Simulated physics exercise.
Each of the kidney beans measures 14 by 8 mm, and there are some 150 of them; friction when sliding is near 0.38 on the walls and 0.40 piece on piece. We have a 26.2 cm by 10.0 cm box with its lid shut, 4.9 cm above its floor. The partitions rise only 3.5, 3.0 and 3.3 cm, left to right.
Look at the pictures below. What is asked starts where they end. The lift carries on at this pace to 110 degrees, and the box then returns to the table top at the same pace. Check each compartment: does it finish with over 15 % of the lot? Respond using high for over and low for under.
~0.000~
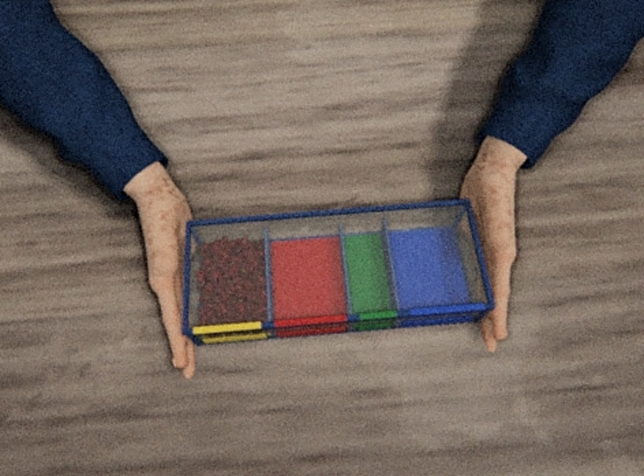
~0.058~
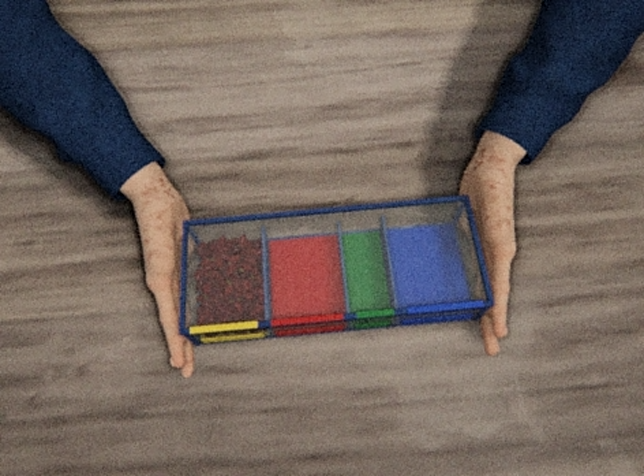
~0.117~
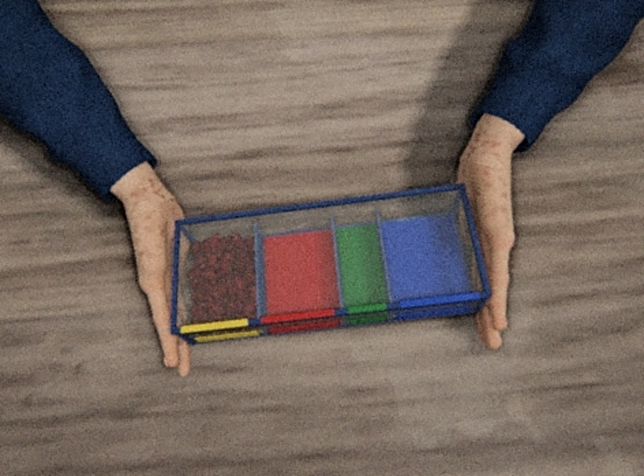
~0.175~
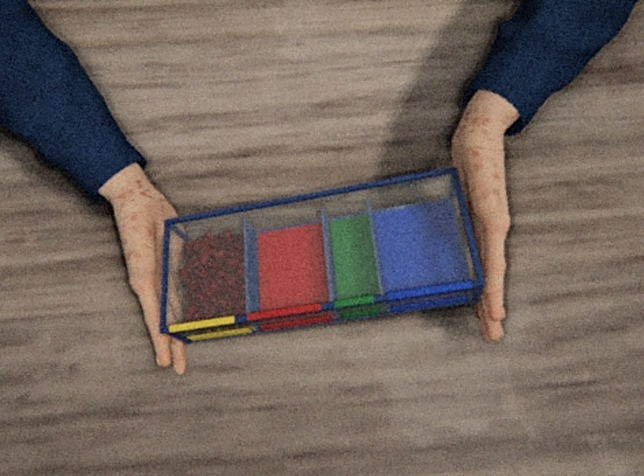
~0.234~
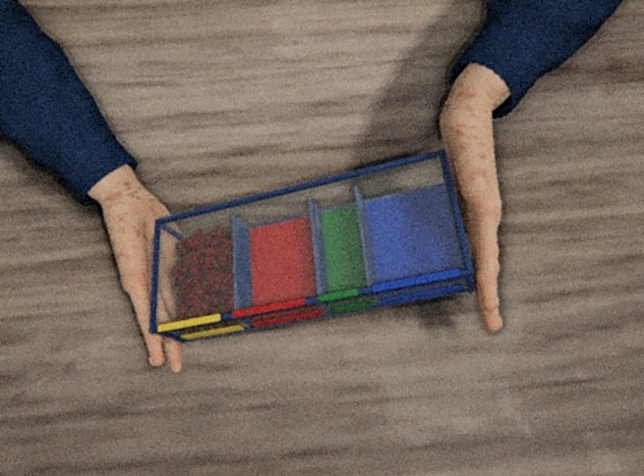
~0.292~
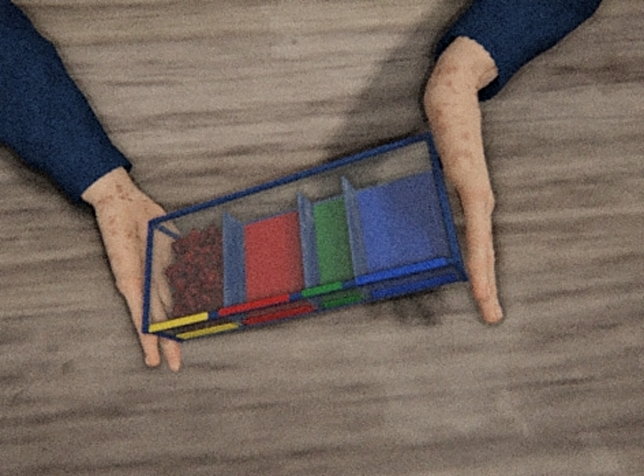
Red compartment low, blue compartment low, green compartment low, yellow compartment high.
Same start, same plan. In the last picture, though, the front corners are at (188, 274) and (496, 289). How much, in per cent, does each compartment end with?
That leaves red with 5 percent, blue with 20, green with 0 and yellow with 75 percent.
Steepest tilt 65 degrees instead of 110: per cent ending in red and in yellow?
In per cent, red gets 0 and yellow gets 100.
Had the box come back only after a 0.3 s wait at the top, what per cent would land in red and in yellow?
Result - red: 0 %, yellow: 100 %.
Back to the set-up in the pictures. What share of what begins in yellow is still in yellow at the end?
I'd estimate about 100 %.
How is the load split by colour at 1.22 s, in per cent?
Red = 0, blue = 0, green = 0, yellow = 100 (per cent).
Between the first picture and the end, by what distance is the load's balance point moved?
It shifts some 1.0 cm.
After 1.22 s, tilt 109 degrees; yellow 100 %.
After 1.84 s, tilt 48 degrees; yellow 100 %.
After 2.51 s, tilt 0 degrees; yellow 100 %.
At rest (2.8 s), red 0 %, blue 0 %, green 0 %, yellow 100 %.
